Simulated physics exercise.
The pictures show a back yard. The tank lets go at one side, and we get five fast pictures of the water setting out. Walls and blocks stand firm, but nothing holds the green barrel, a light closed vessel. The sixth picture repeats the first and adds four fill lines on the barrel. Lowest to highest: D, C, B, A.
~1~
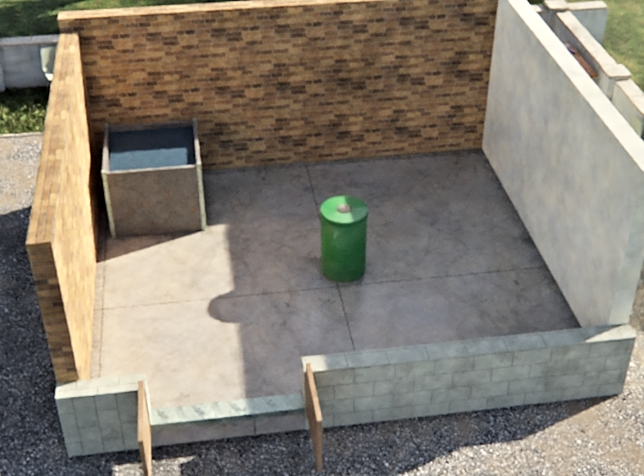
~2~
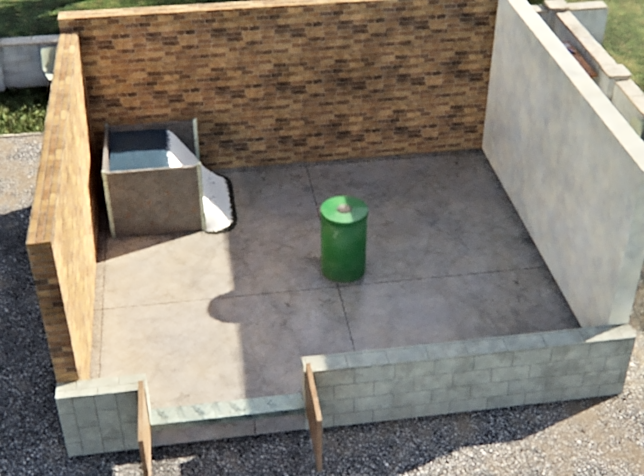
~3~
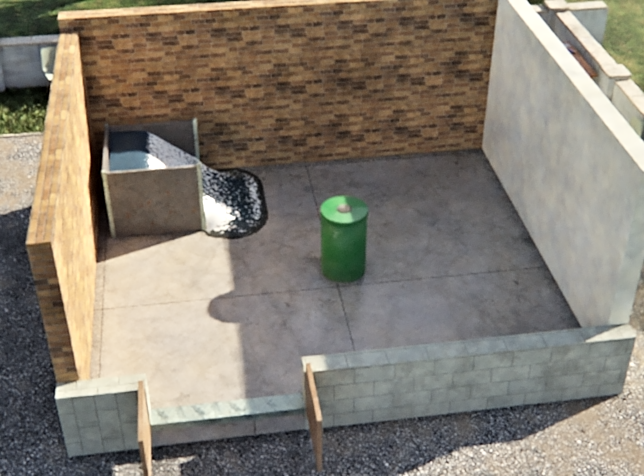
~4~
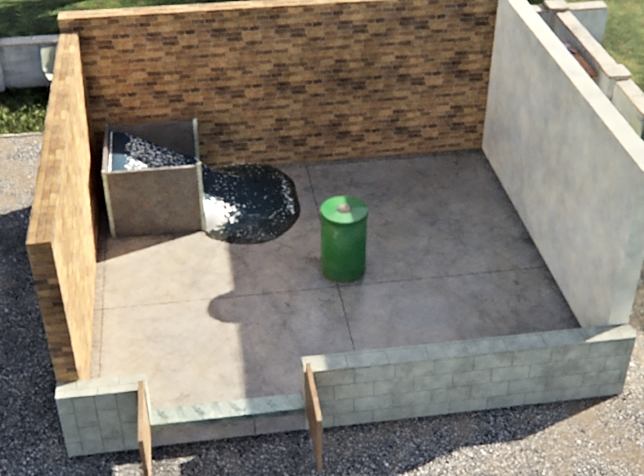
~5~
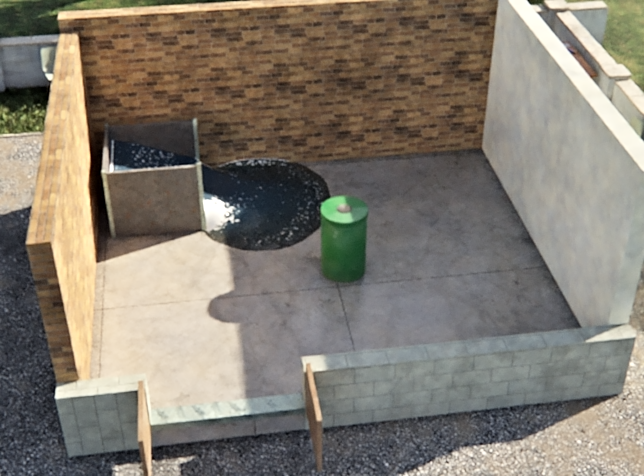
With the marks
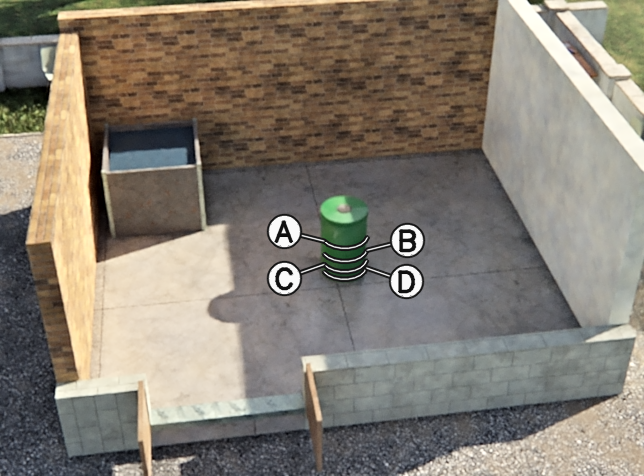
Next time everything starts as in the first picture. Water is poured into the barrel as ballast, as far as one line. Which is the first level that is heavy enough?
C.
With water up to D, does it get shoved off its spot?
Yes.
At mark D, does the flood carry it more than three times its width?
No, it does not.
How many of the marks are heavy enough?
Three.
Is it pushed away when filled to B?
No.
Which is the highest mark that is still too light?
Here it is mark D.
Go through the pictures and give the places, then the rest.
Lid of the green barrel at (344, 209); tank full, its middle at (152, 150); open gate at (225, 369).
Water covers 2 % of the ground and is seen nearest the barrel at (227, 222).
Water covers 5 % of the ground and is seen nearest the barrel at (251, 226).
Water covers 8 % of the ground and is seen nearest the barrel at (284, 227).
Lid of the green barrel at (344, 209); water covers 12 % of the ground and is seen nearest the barrel at (304, 234).
On the marked copy, A at (348, 248); B at (348, 261); C at (348, 271); D at (347, 279); from the bottom up D, C, B, A.
Choosing A, it does not move.
Choosing B, it does not move.
Choosing C, it does not move.
Choosing D, it is pushed about its own width away.
